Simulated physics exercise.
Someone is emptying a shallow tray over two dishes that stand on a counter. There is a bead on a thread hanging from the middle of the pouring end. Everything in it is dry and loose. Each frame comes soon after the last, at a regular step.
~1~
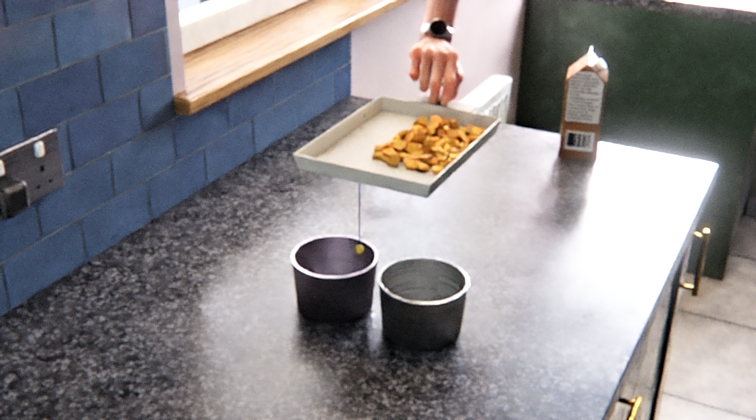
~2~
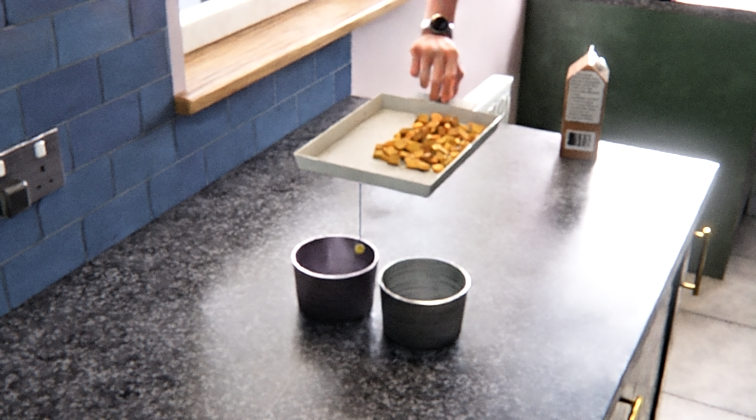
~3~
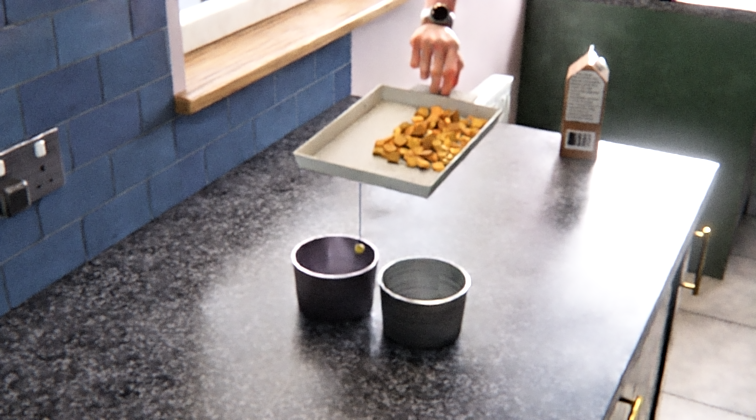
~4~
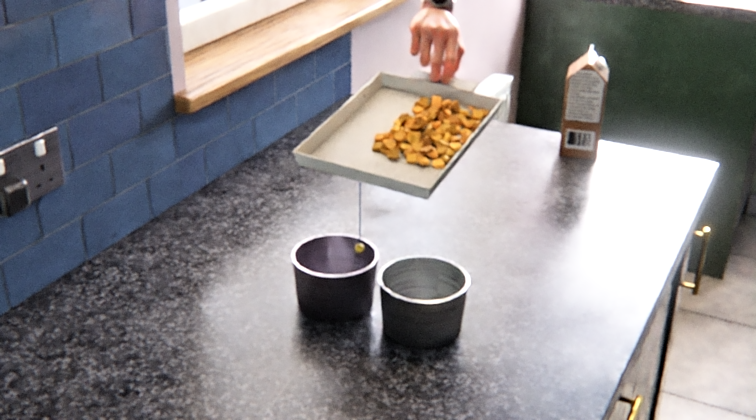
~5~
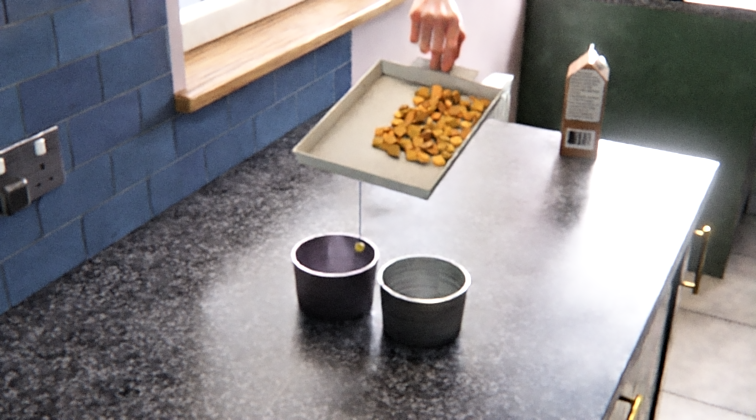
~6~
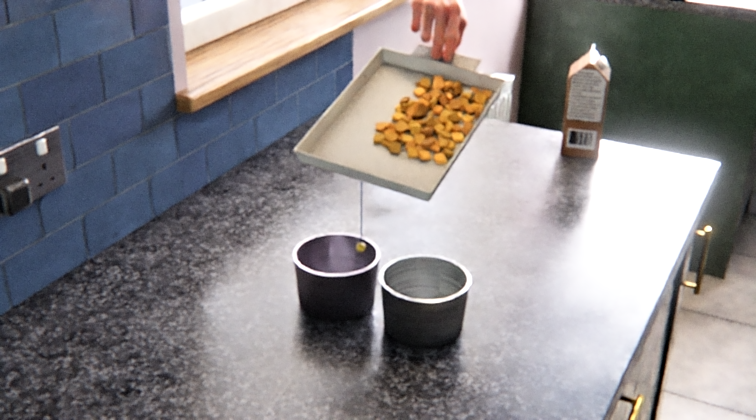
On a speckled dark kitchen counter beside blue wall tiles, a hand holds a shallow pale tray of golden-brown pieces above two dark round dishes. The hand gradually raises the tray's far end, steepening its slope, while the pieces remain on it and the small hanging bead barely moves.
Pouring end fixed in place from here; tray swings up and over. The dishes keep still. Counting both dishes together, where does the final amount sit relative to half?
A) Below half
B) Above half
Answer: B.
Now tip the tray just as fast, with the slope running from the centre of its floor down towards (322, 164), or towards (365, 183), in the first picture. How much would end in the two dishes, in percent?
I'd put it at some 50 % and then some 40 %.
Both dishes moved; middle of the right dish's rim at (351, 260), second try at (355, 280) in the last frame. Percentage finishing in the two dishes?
Close to 10 in a hundred first, close to 50 in a hundred second.
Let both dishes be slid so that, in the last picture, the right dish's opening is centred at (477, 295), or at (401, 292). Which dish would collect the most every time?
One: The left-hand dish. Two: The right dish.
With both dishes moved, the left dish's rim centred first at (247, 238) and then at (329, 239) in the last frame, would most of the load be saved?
The first try: The smaller part. The second: Less than half.
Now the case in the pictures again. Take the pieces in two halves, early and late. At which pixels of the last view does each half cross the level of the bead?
Around (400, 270) and then (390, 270).
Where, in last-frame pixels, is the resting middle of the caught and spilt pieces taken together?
Close to (407, 329) in the last picture.
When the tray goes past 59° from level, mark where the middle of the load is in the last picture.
I'd mark the middle close to (411, 163).
Soon after the last picture, tray tipped steeply; nearly all on the tray; a stray few in the air.
A little later, tray tipped right over; about two thirds on the tray; a small part in the right dish; a small part outside both; a stray few in the air.
Later still, tray tipped past a quarter turn; about two thirds in the right dish; a stray few in the left dish; about a third outside both.
At rest, tray tipped past a quarter turn; about two thirds in the right dish; a stray few in the left dish; about a third outside both.
